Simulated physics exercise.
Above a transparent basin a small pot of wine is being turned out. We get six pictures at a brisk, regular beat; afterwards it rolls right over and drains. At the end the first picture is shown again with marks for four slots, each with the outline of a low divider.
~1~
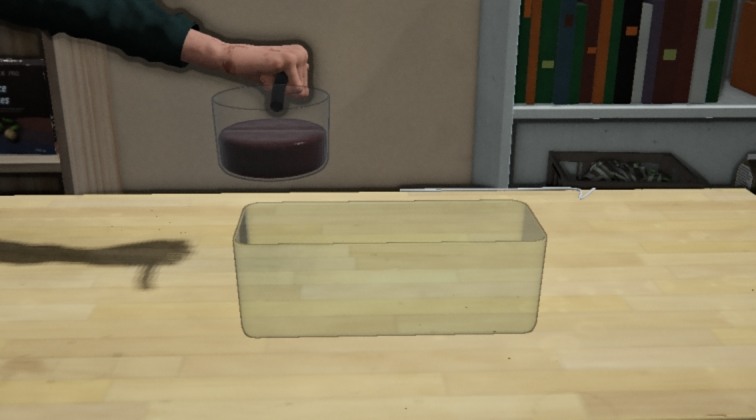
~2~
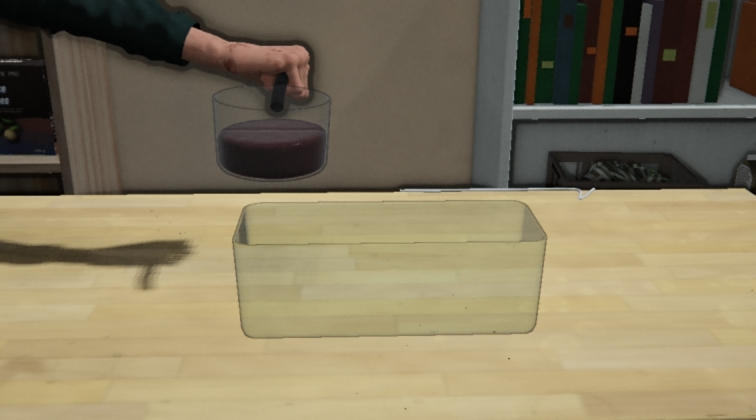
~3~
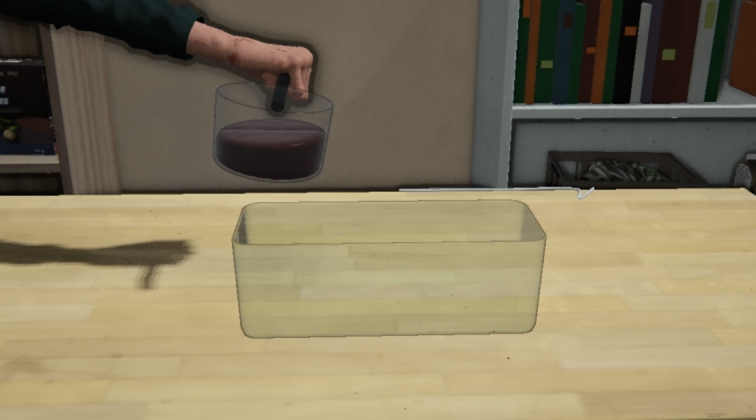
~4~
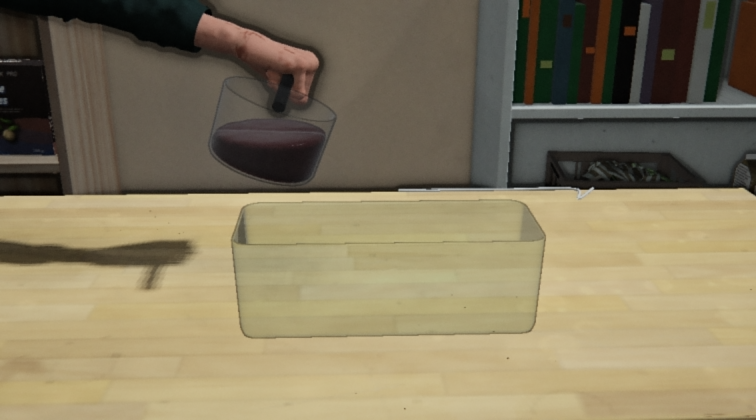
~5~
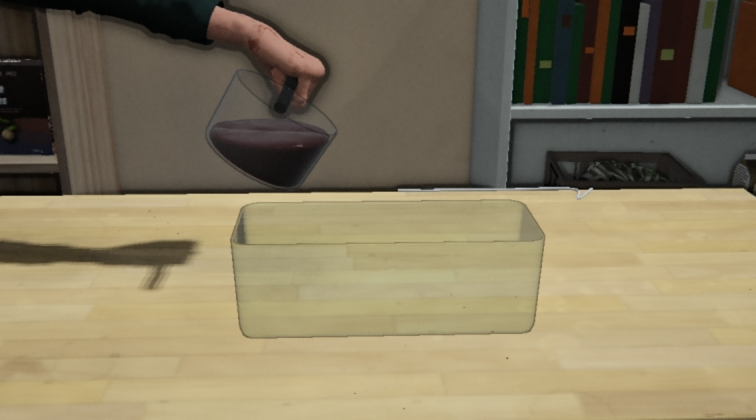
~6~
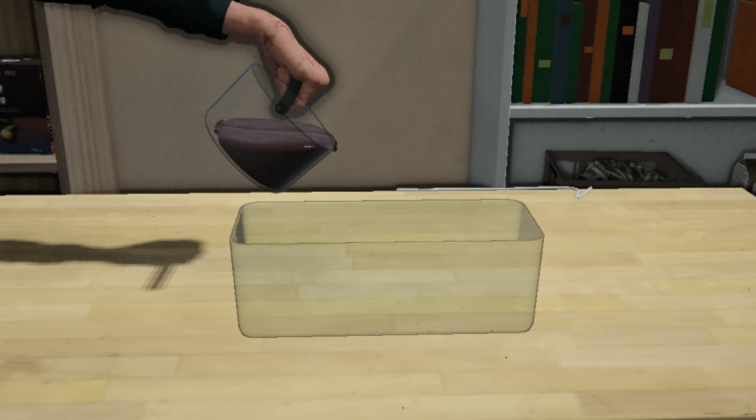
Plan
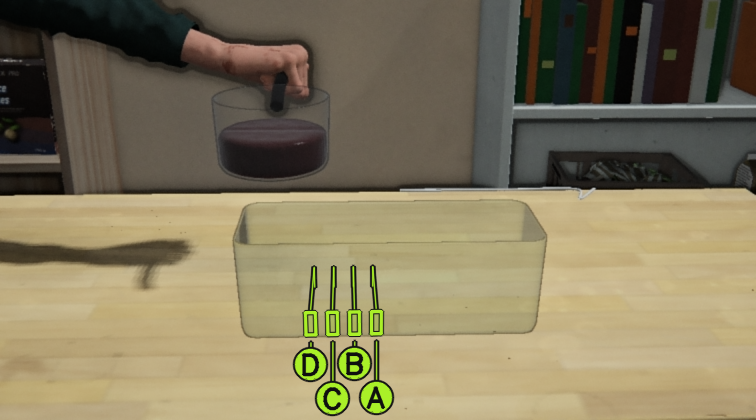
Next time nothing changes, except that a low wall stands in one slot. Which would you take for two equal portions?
Use position A.
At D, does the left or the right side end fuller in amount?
The right side.
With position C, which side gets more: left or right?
The right side.
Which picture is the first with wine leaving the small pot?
Picture 6.
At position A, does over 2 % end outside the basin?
No.
On the marked copy, A at (376, 341); B at (354, 341); C at (332, 342); D at (310, 342).
For position A, about 56 % ends left of the wall and 44 % right of it.
For position B, about 12 % ends left of the wall and 88 % right of it.
For position C, about 10 % ends left of the wall and 90 % right of it.
For position D, about 7 % ends left of the wall and 93 % right of it.
